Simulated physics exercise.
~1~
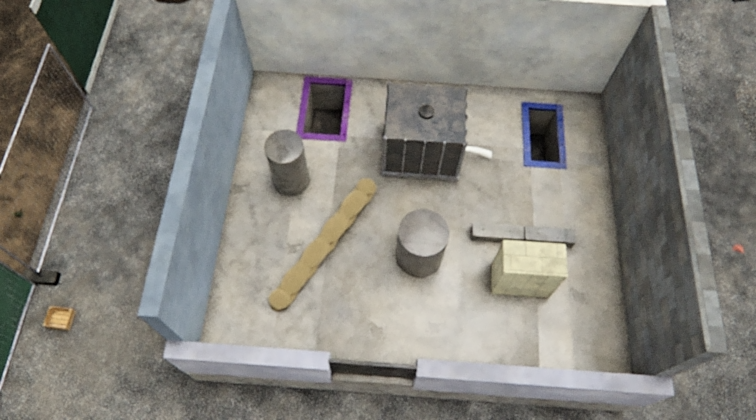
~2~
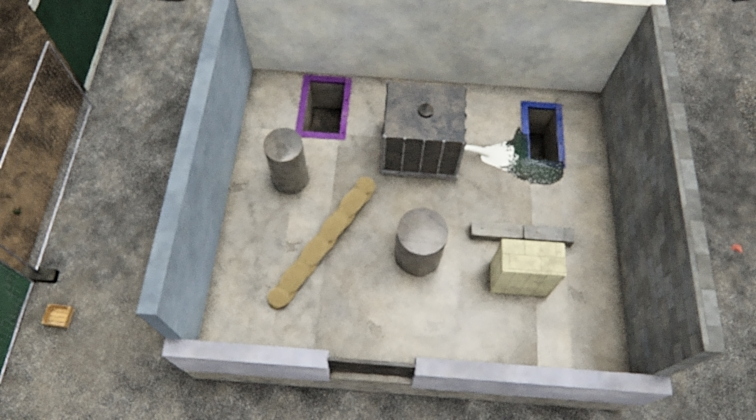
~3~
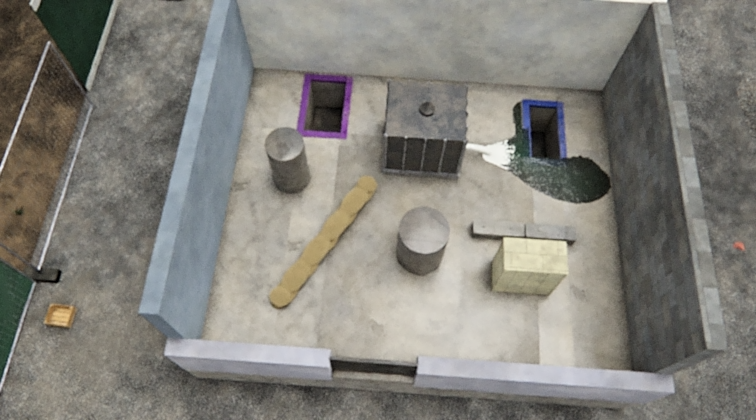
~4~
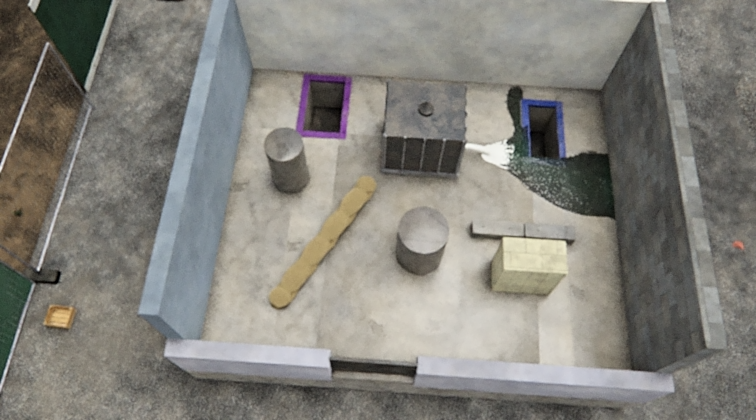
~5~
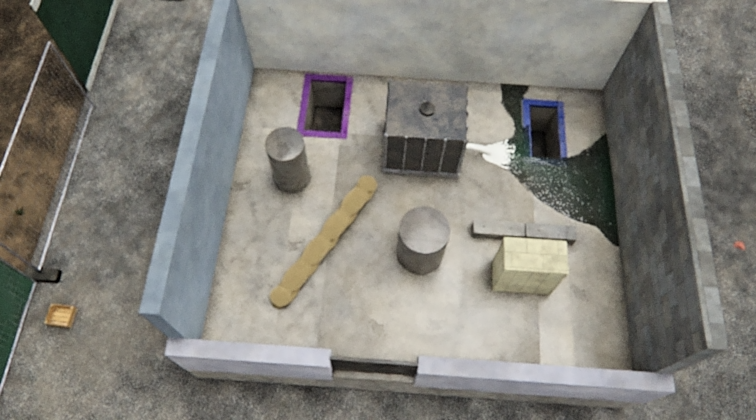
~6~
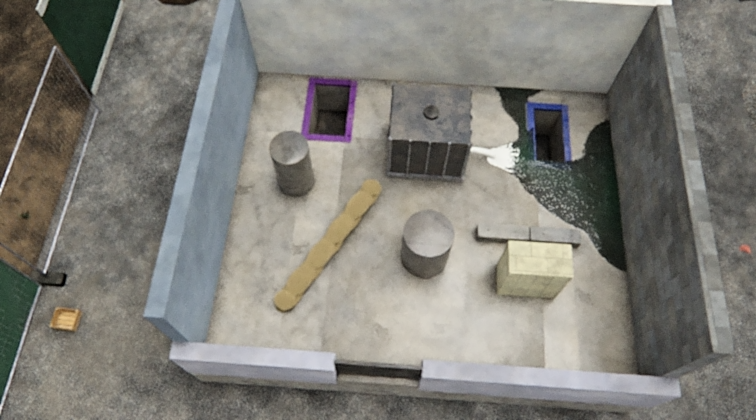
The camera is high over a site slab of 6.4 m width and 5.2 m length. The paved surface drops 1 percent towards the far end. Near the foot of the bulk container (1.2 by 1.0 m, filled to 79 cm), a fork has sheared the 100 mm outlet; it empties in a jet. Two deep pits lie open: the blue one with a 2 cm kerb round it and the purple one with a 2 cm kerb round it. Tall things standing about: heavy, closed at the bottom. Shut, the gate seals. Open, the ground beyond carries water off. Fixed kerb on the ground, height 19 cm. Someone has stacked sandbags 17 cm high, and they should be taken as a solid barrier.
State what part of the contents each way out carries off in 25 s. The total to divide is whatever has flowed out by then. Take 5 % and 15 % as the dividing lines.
Shares: Gate opening: Not even 5 %; blue pit: Above 15 %; purple pit: Not even 5 %.
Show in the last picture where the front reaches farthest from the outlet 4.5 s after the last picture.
(627, 324).
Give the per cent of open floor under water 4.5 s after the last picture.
It comes to about 20 percent wet.
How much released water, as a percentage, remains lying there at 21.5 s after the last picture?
Roughly 48 percent of it is still there.
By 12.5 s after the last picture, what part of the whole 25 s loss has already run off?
Share by that time: About 70 %.
Then, 1.5 s after the last picture water covers 15 % of the floor and is deepest (4 cm) near (505, 155); gone so far, the gate opening 0 %, the blue pit 12 %, the purple pit 0 %.
Then, 4.5 s after the last picture water covers 20 % of the floor and is deepest (4 cm) near (505, 155); gone so far, the gate opening 0 %, the blue pit 20 %, the purple pit 0 %.
Then, 8.5 s after the last picture water covers 25 % of the floor and is deepest (5 cm) near (494, 154); gone so far, the gate opening 0 %, the blue pit 29 %, the purple pit 0 %.
Then, 12.5 s after the last picture water covers 35 % of the floor and is deepest (5 cm) near (494, 154); gone so far, the gate opening 0 %, the blue pit 37 %, the purple pit 0 %.
Then, 21.5 s after the last picture water covers 45 % of the floor and is deepest (4 cm) near (494, 154); gone so far, the gate opening 0 %, the blue pit 52 %, the purple pit 0 %.
